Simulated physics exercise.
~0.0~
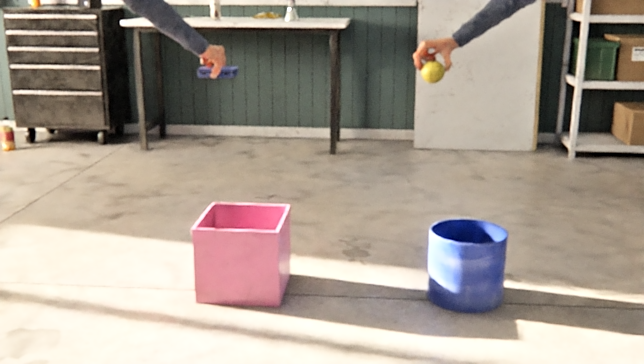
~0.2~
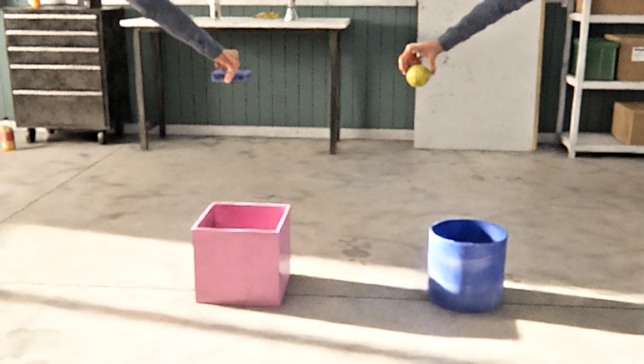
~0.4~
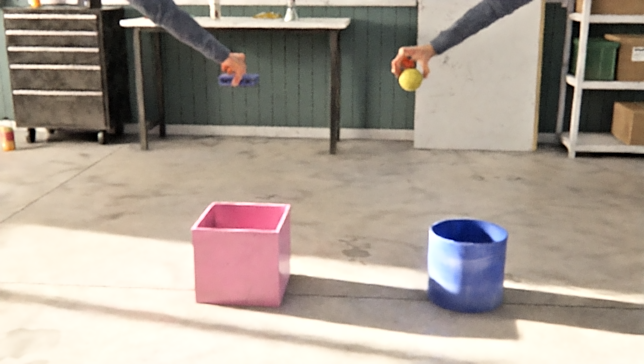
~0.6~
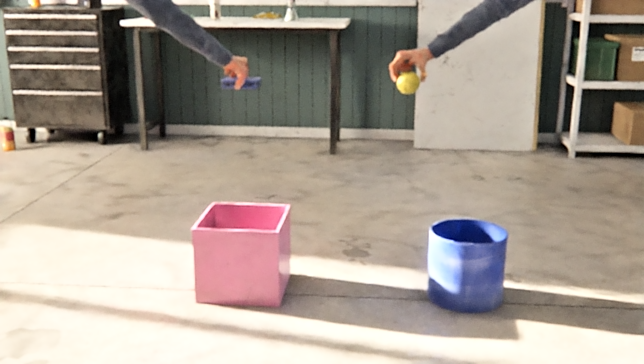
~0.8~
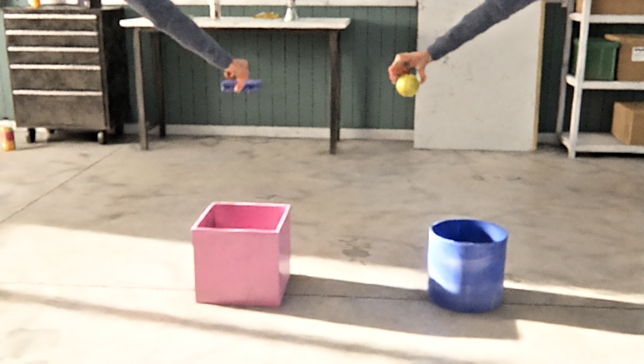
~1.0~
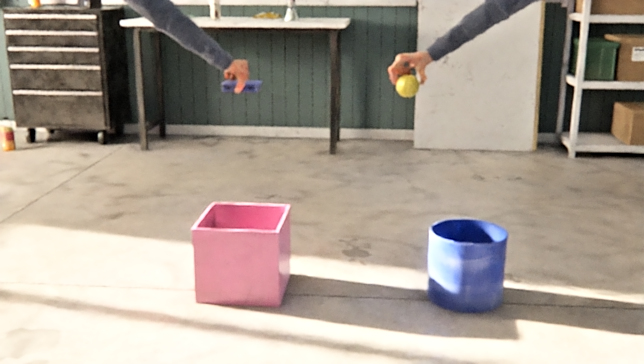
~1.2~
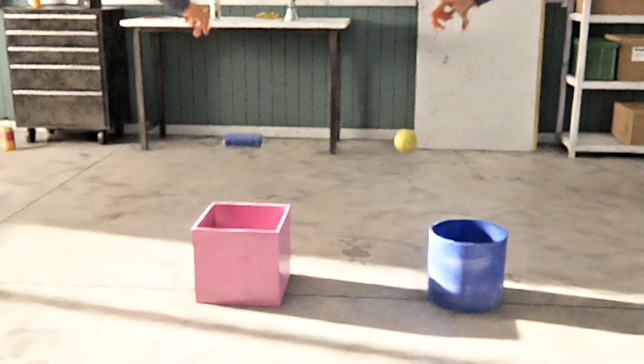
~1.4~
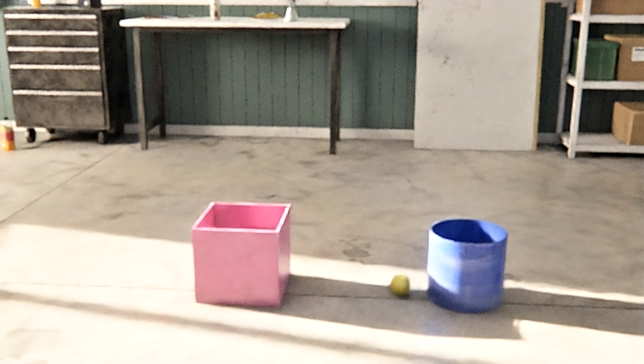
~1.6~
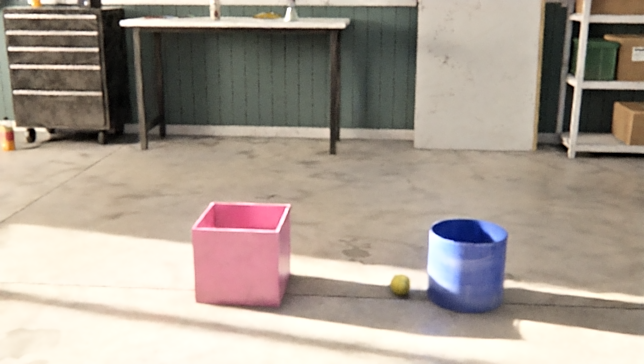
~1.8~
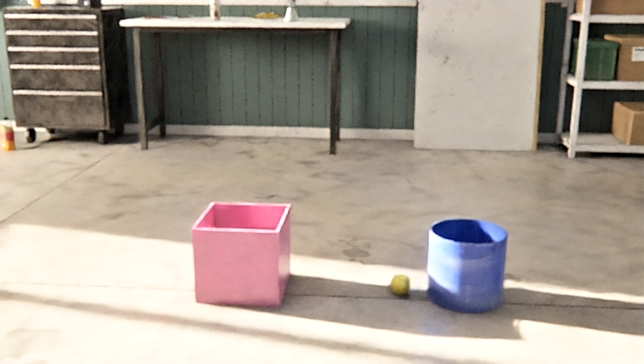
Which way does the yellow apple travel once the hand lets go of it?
It moves down, dropping to the floor just left of the blue bin.
Two hands releasing a blue case into a pink square crate and a yellow apple that lands on the floor beside a blue bin.
